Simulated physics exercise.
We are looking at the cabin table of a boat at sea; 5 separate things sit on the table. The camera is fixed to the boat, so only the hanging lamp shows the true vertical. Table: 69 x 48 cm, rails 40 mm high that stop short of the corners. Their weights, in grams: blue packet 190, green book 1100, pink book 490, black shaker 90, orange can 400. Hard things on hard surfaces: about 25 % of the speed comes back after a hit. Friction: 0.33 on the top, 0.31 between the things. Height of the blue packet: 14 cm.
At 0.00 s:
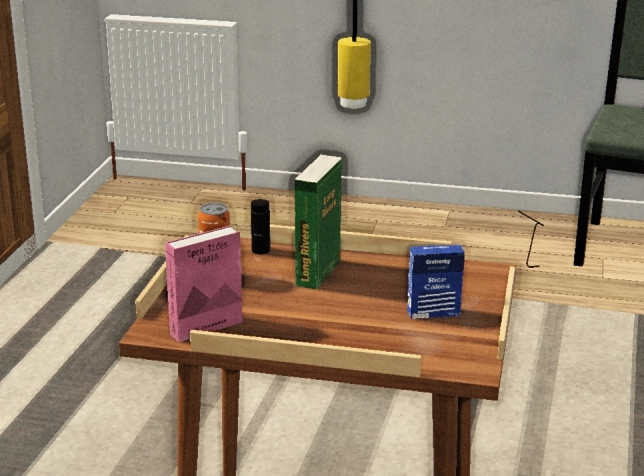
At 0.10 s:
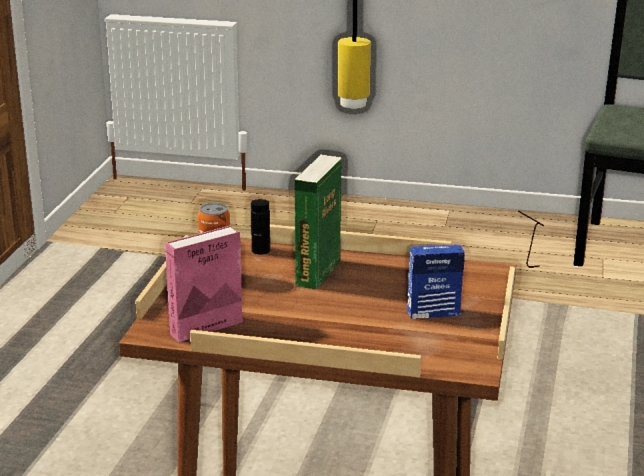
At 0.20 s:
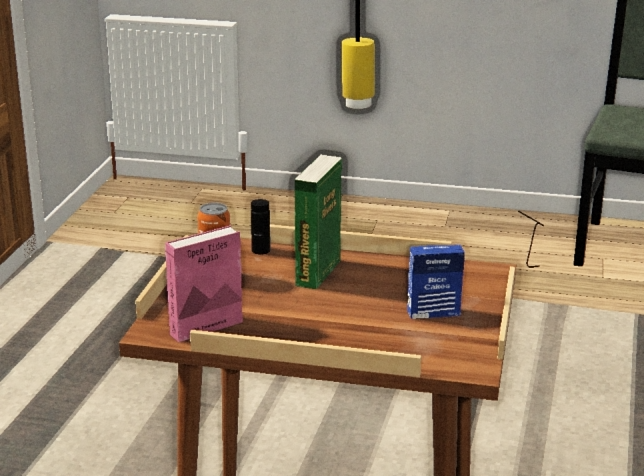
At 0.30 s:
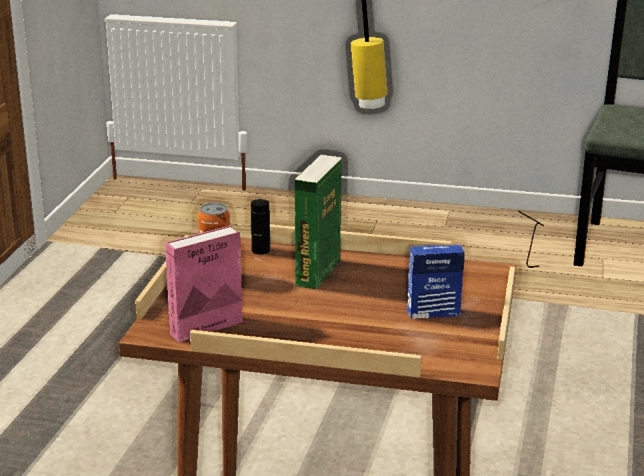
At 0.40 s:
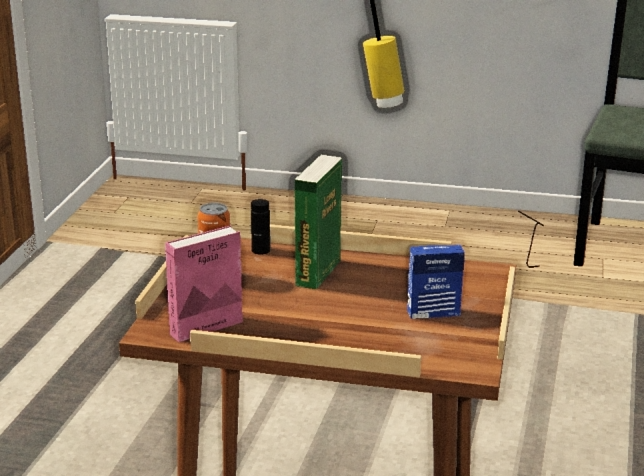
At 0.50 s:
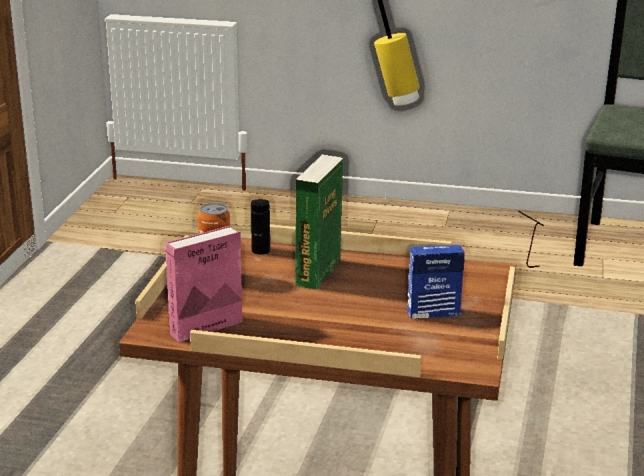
In a boat's cabin with grey walls and a striped rug, a wooden table with low, pale rails is seen from slightly above by a still camera. A pink book stands at the front left, an orange can and black shaker behind it, a green book near the middle and a blue packet at right. The yellow hanging lamp hangs straight, then swings steadily rightward, while everything on the table stays in place.
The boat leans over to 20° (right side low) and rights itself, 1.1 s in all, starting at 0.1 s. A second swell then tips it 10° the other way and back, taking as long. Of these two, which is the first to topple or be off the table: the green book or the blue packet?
The first of the two, the green book.
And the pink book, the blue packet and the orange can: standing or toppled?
The pink book falls over; the blue packet tips over; the orange can keeps standing.
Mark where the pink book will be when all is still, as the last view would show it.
At about (247, 325).
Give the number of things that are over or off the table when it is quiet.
3 of them.
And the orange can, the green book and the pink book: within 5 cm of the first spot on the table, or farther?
The orange can holds its spot; the green book ends elsewhere; the pink book ends elsewhere.
Around 0.90 s, floor tilted 11°, right side down; green book on its side near (396, 277); blue packet shifted 2 cm near (444, 285); pink book tipped 59° against what carries it.
Around 1.10 s, floor tilted 2°, right side down; green book on its side near (422, 276); blue packet tipped 56° against what carries it near (469, 312); pink book on its side.
Finally (2.8 s), on their side or leaning hard on the table, blue packet, green book and pink book; the other 2 still in place (within 5 cm). Final places as that camera would see them, green book near (423, 278), blue packet near (446, 333). Green book went at 0.78 s; blue packet went at 1.06 s.
